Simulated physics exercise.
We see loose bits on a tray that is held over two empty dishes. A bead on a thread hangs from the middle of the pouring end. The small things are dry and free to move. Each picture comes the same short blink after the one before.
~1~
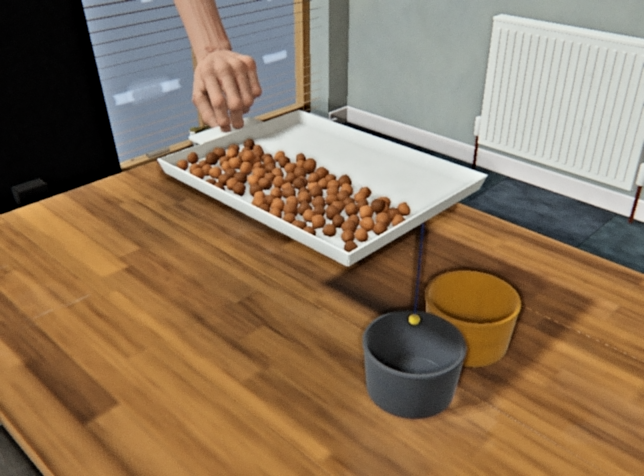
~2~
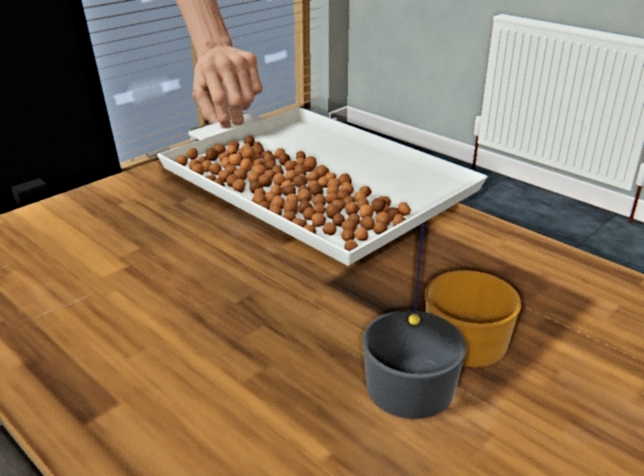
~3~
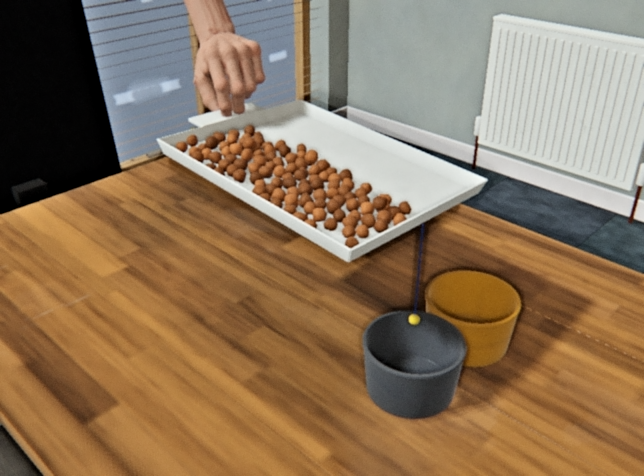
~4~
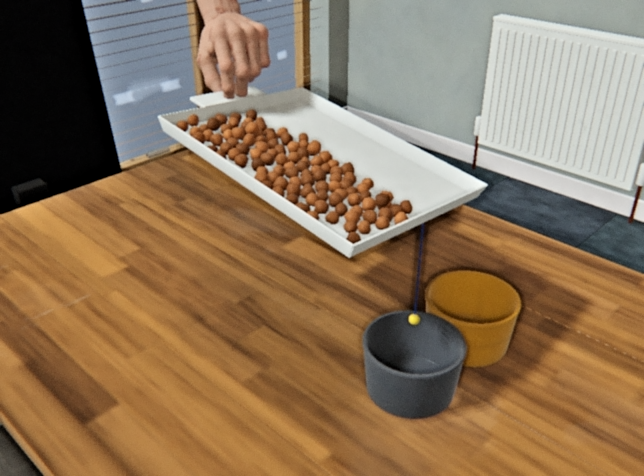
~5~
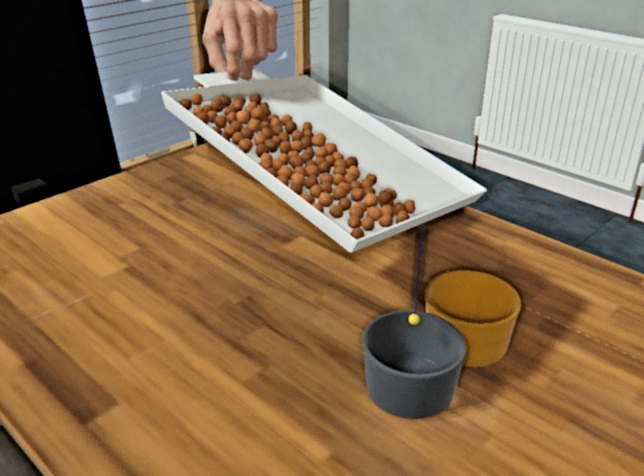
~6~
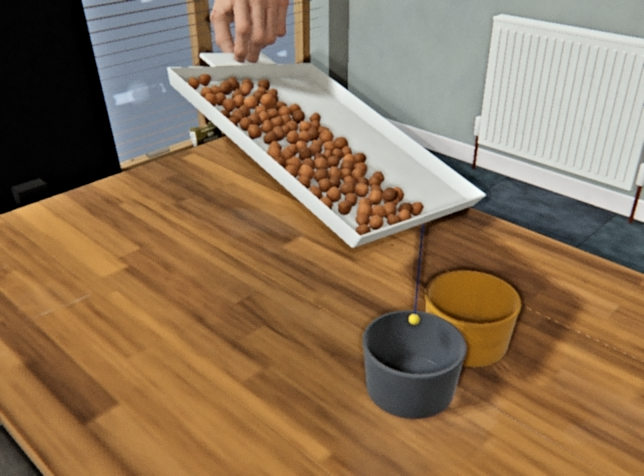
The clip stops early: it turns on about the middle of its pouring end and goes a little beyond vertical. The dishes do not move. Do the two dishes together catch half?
In the dishes lies more than half of it.
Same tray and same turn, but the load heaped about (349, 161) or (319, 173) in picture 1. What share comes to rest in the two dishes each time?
First some 90, then 90 per cent.
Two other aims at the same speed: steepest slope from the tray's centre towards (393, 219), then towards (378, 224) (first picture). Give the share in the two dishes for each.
First some 20, then 20 per cent.
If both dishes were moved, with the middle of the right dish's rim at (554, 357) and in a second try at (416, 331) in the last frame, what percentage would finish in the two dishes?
In turn 0 and 10 in a hundred.
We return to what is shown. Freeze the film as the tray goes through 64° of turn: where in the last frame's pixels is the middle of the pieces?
At about (453, 191).
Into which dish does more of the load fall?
It is the right one.
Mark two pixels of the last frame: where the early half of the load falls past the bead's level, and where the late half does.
Early half (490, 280), late half (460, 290).
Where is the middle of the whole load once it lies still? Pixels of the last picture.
Near (471, 328).
Soon, tray tipped steeply; most on the tray; a stray few in the right dish; a stray few outside both; about a quarter in the air.
A while on, tray tipped past a quarter turn; a stray few on the tray; a stray few in the left dish; about two thirds in the right dish; about a quarter outside both; a small part in the air.
Towards the end, tray tipped past a quarter turn; a small part in the left dish; most in the right dish; about a quarter outside both.
Finally, tray tipped past a quarter turn; a small part in the left dish; most in the right dish; about a quarter outside both.
